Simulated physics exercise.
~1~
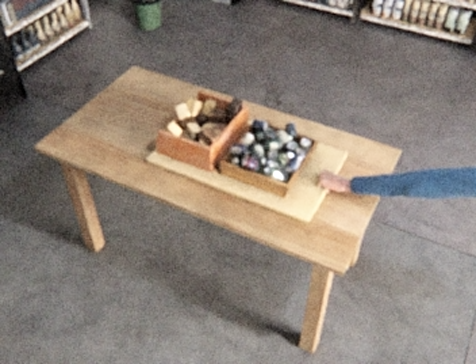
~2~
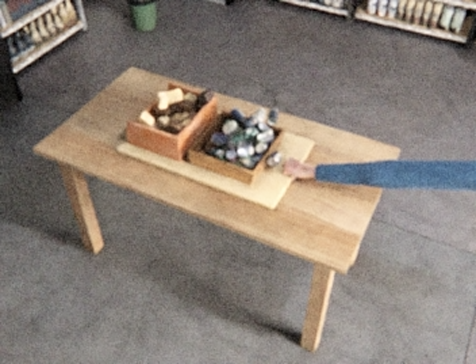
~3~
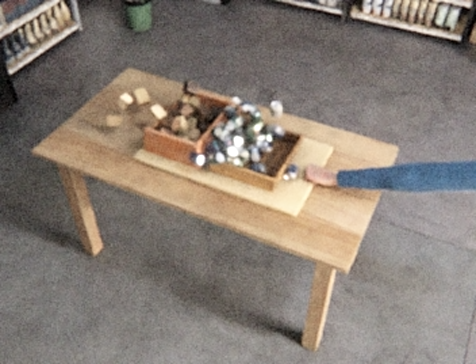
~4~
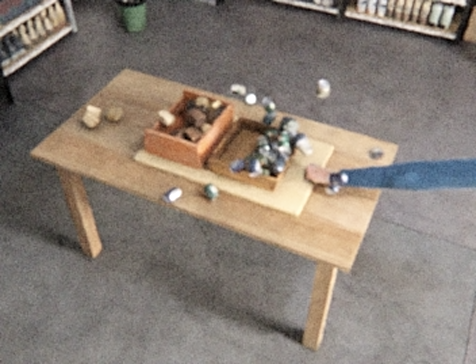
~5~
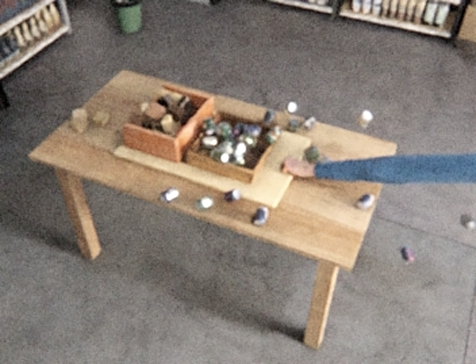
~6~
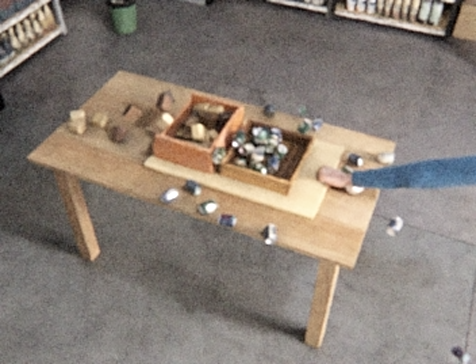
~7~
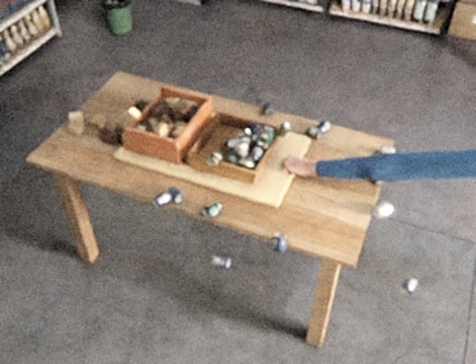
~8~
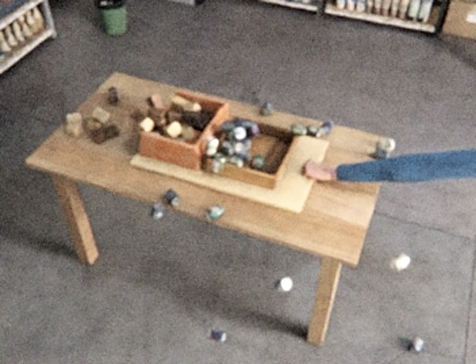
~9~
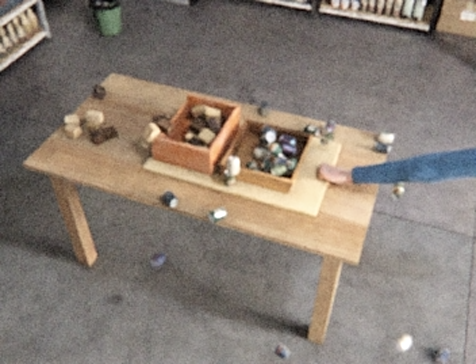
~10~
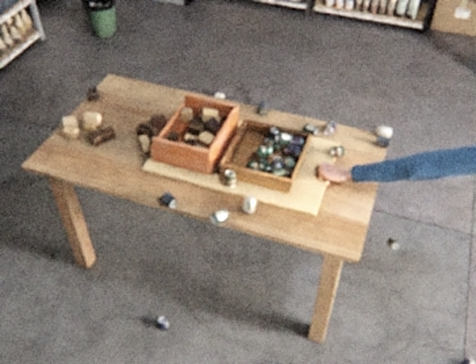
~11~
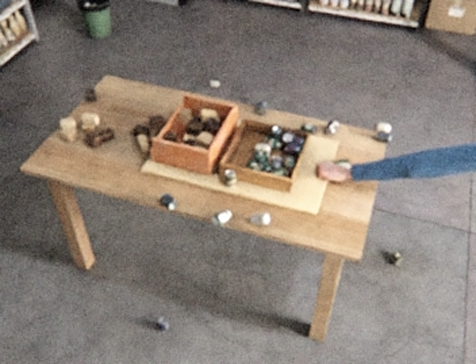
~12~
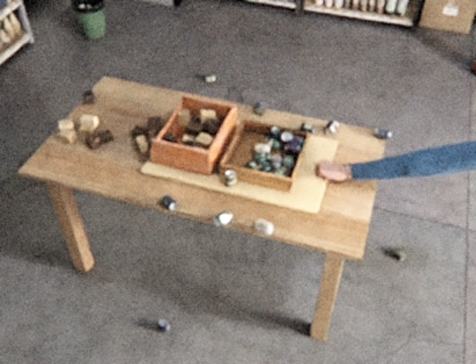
The footage shows a blue-sleeved arm repeatedly sliding a board left and right on a wooden table, making wooden blocks and small cans spill from the orange and wooden containers, some cans dropping to the floor, until the board rests with both containers still partly filled.
